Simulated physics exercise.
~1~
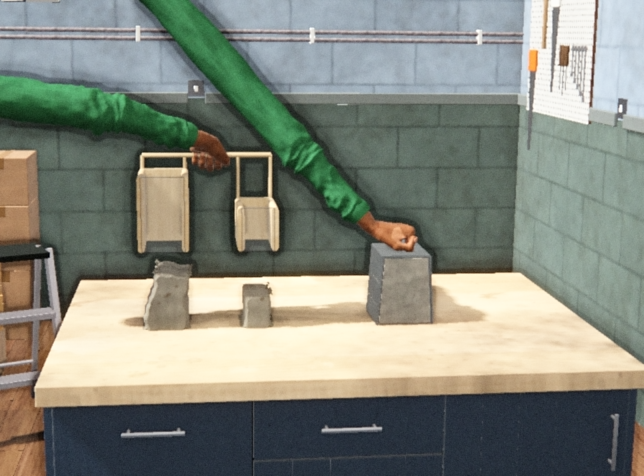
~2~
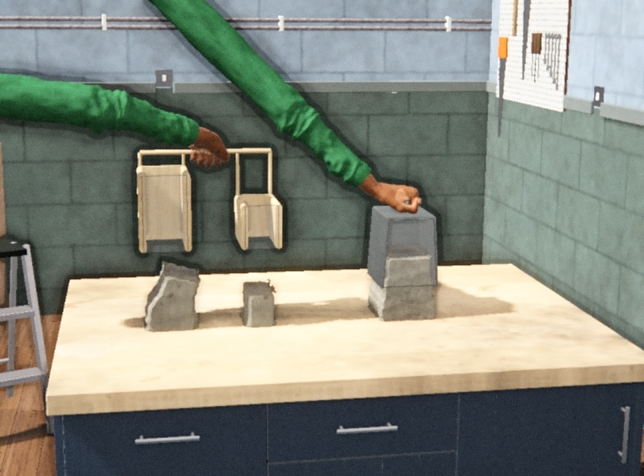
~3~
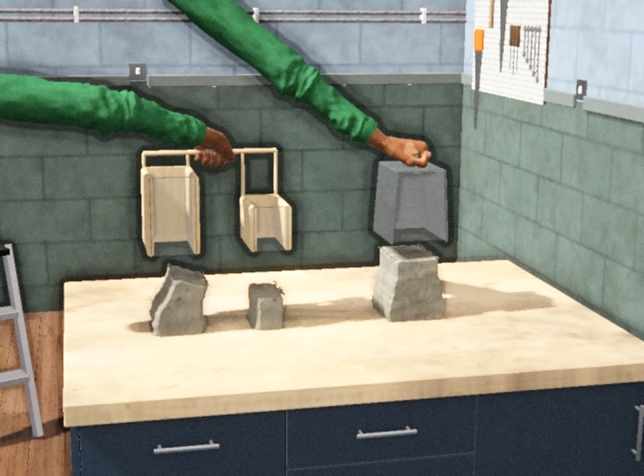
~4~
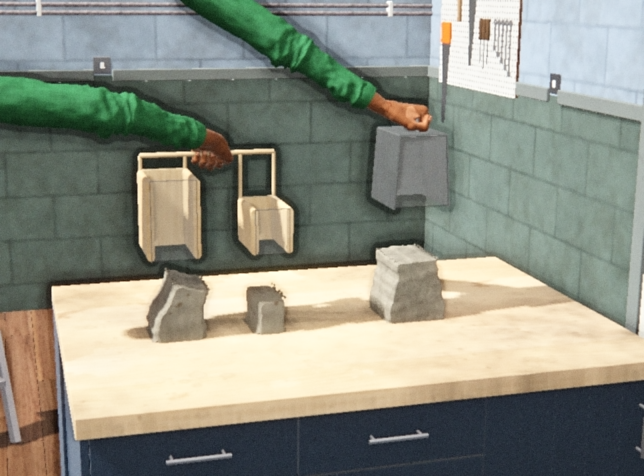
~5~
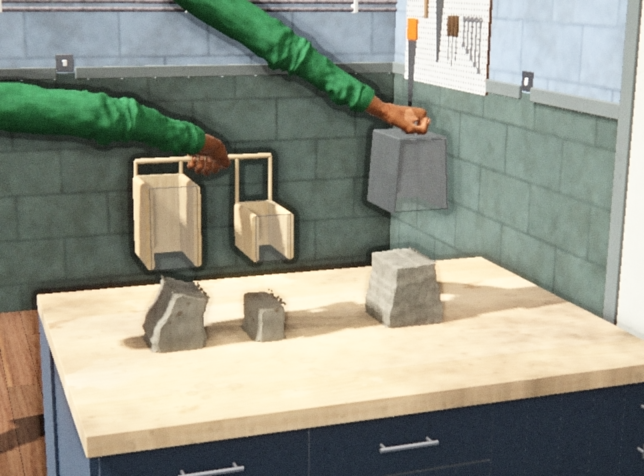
In a workshop with a wooden-topped bench, a green-sleeved hand lifted a grey tin straight up off a block of wet mortar, which stayed standing beside two smaller lumps while another hand held up a pair of pale, open moulds.
